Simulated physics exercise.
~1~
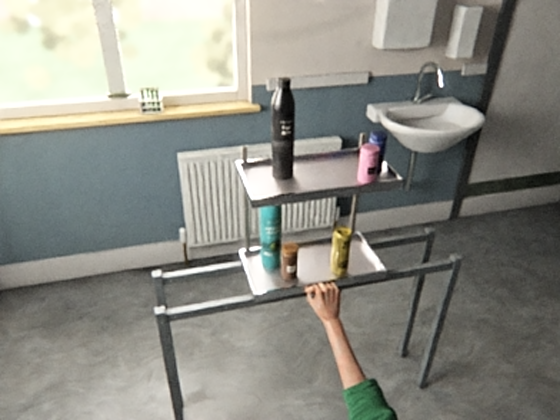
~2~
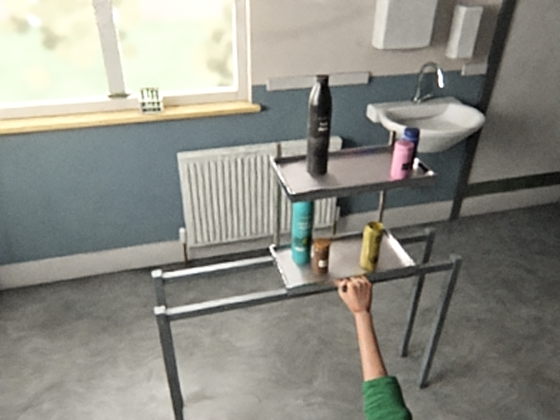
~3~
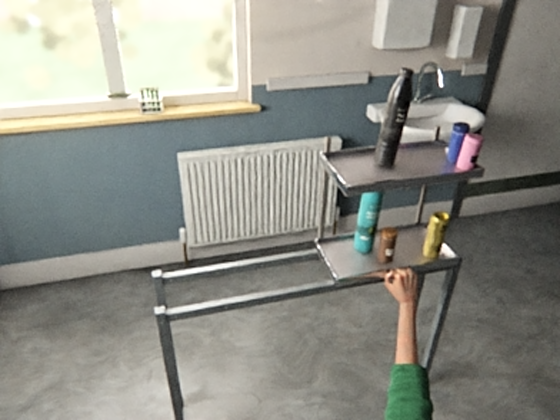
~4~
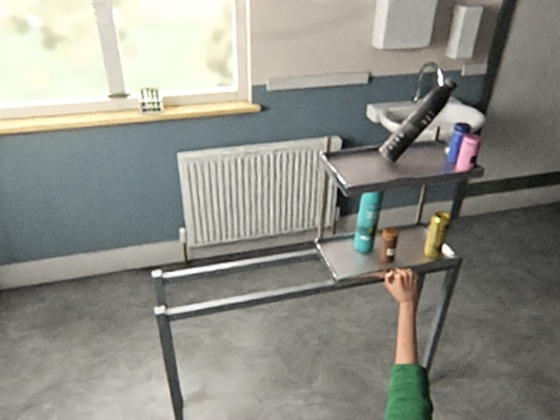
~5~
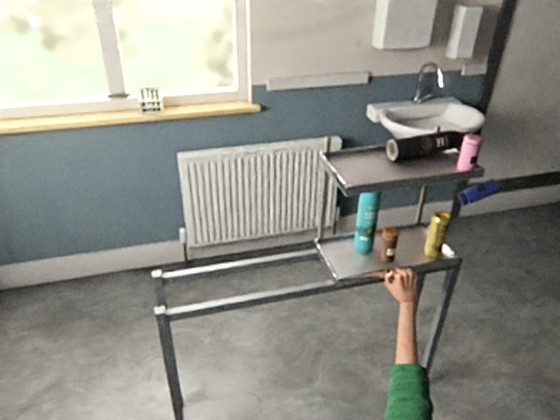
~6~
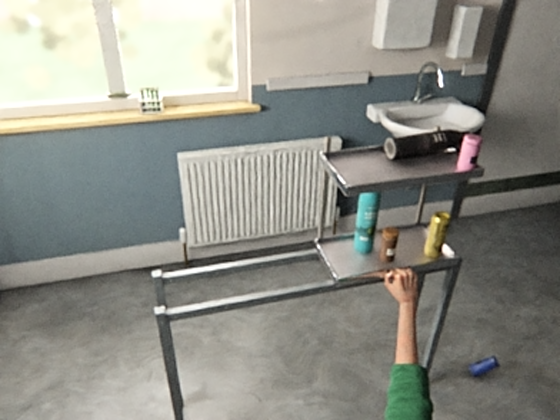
In a room with a radiator and sink, a hand pulls a two-level rack tray of bottles and shakers rightward along a metal frame until it stops; the black bottle topples onto its side on the upper shelf, and the blue shaker falls to the floor while the others stay upright.
